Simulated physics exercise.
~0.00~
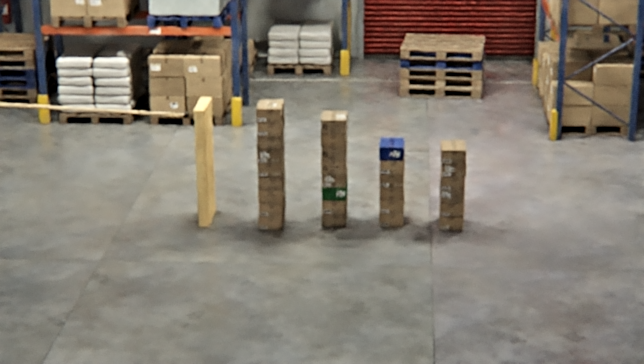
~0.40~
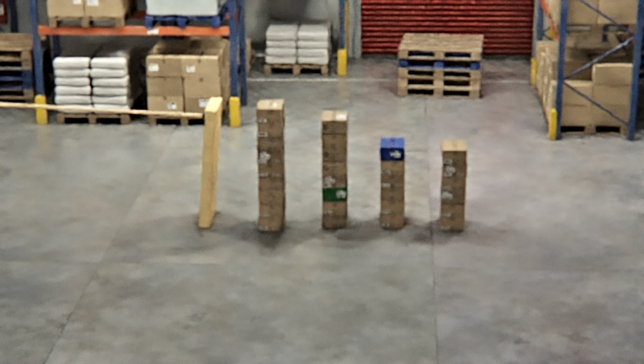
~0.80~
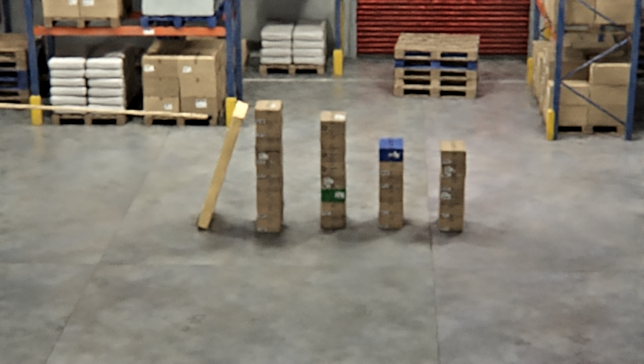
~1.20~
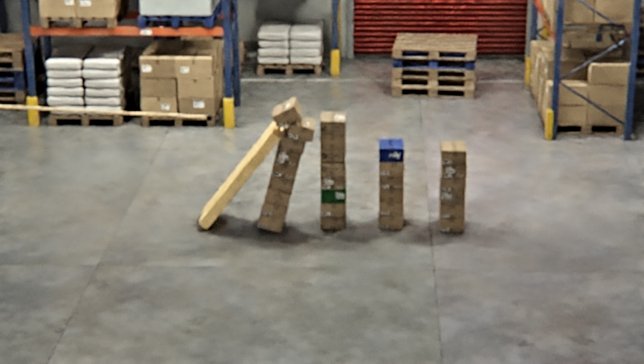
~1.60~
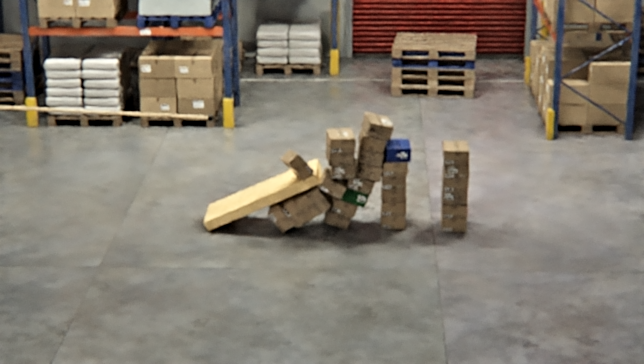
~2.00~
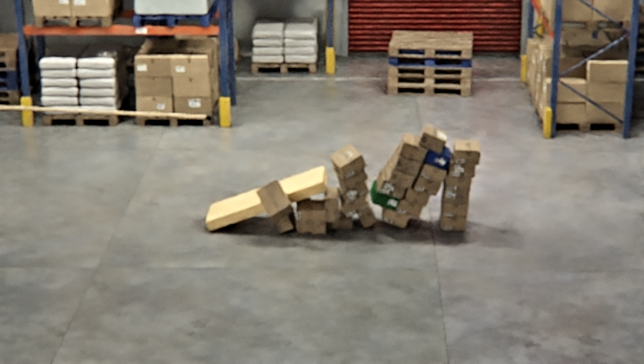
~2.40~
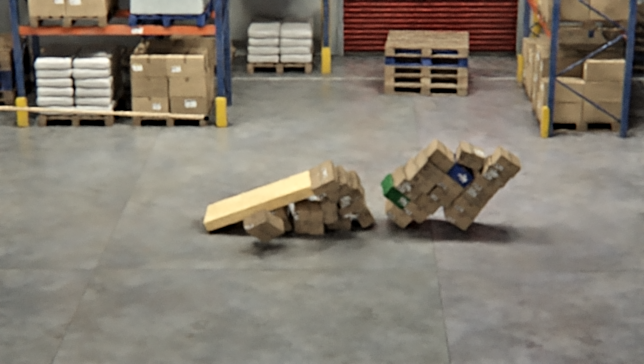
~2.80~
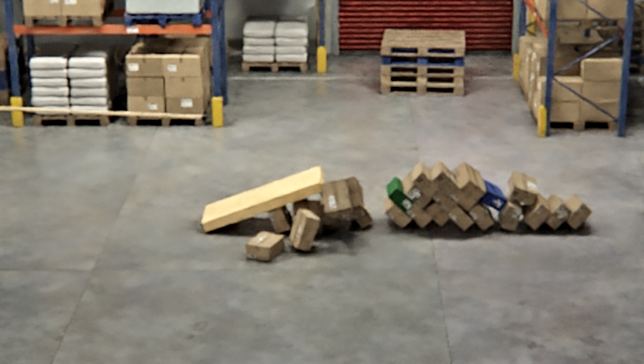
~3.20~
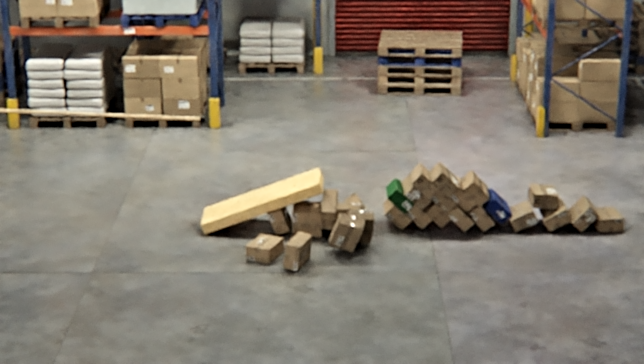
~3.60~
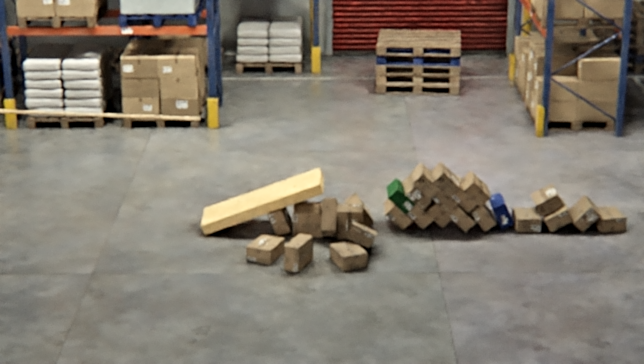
The clip shows an upright wooden board on a warehouse floor tipping right into a row of four stacks of brown boxes, one blue and one green among them, which topple in turn, leaving the board slanted on fallen boxes and the rest heaped and scattered to the right.
